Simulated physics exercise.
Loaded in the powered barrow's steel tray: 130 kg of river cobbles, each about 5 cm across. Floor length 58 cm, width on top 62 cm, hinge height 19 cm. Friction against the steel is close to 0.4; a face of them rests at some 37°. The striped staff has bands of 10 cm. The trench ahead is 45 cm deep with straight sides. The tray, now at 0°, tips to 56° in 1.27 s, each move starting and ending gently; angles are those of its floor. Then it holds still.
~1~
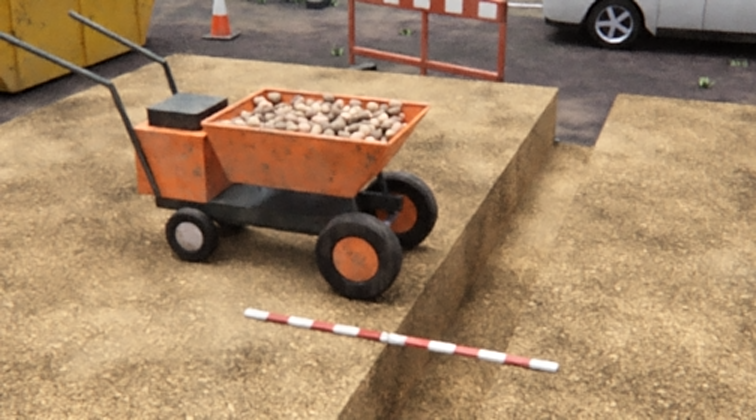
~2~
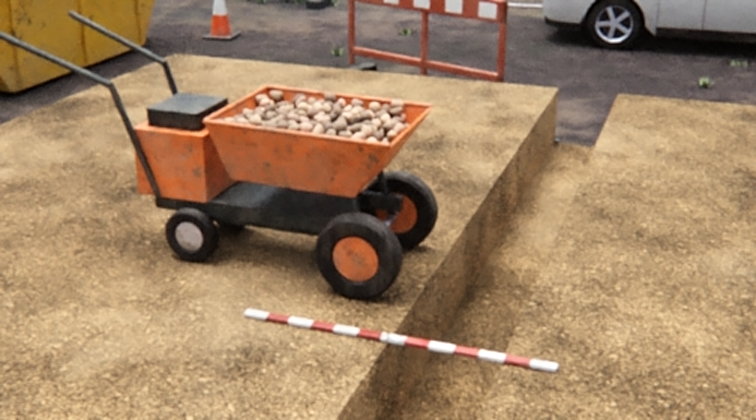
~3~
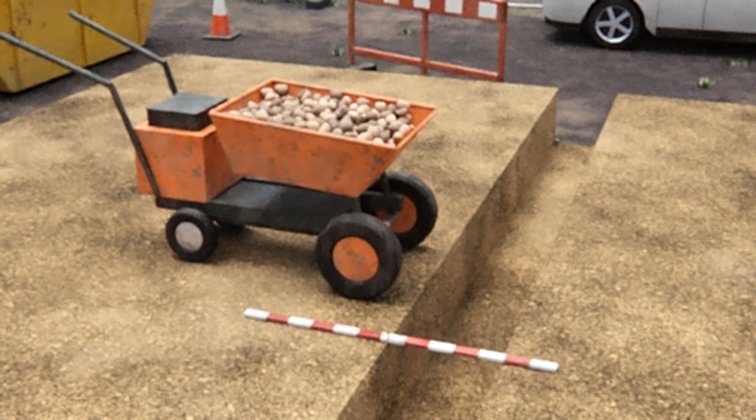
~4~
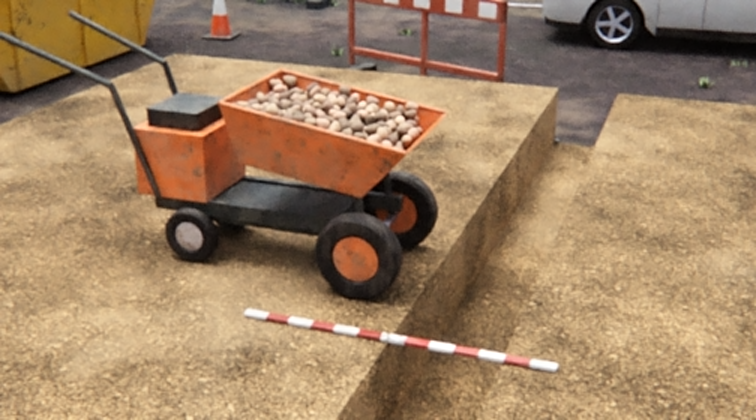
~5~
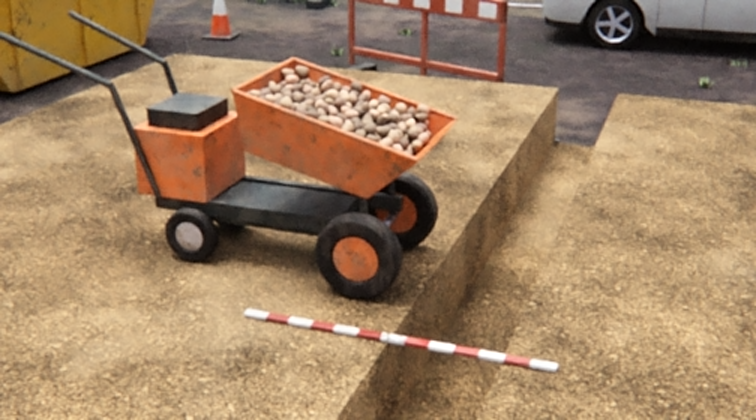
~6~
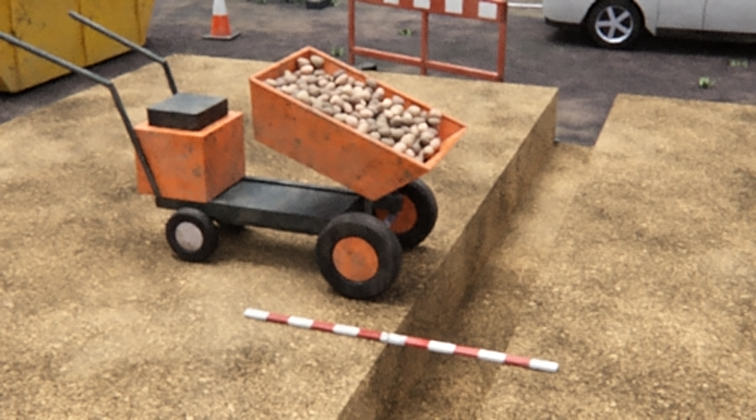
On a patch of bare, gritty ground beside a straight-sided trench, an orange powered barrow stands with its tray level and heaped with rounded stones. The tray's rear end rises gently at first, then further, sloping its floor down toward the right, while the wheels and the striped staff stay still.
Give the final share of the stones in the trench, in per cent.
Close to 31 in a hundred.
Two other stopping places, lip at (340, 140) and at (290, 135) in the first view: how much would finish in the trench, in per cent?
Near 45 per cent from the first place, 40 from the second.
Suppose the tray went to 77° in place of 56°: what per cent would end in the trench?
Then about 50 per cent.
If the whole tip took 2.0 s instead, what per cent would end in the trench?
Then about 30 per cent.
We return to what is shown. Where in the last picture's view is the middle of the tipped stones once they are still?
Near (517, 367).
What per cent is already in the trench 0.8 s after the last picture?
About 10 per cent by then.
Then, 0.4 s after the last picture the floor is at 47°, 100 % in the tray; the foremost stones are at (478, 178).
Then, 0.8 s after the last picture the floor is at 56°, 88 % in the tray, 10 % in the trench, 2 % past the trench; the foremost stones are at (549, 284).
Then, 1.2 s after the last picture the floor is at 56°, 66 % in the tray, 14 % in the trench, 19 % past the trench; the foremost stones are at (623, 316).
Then, 3.1 s after the last picture the floor is at 56°, 49 % in the tray, 31 % in the trench, 20 % past the trench; the foremost stones are at (704, 318).
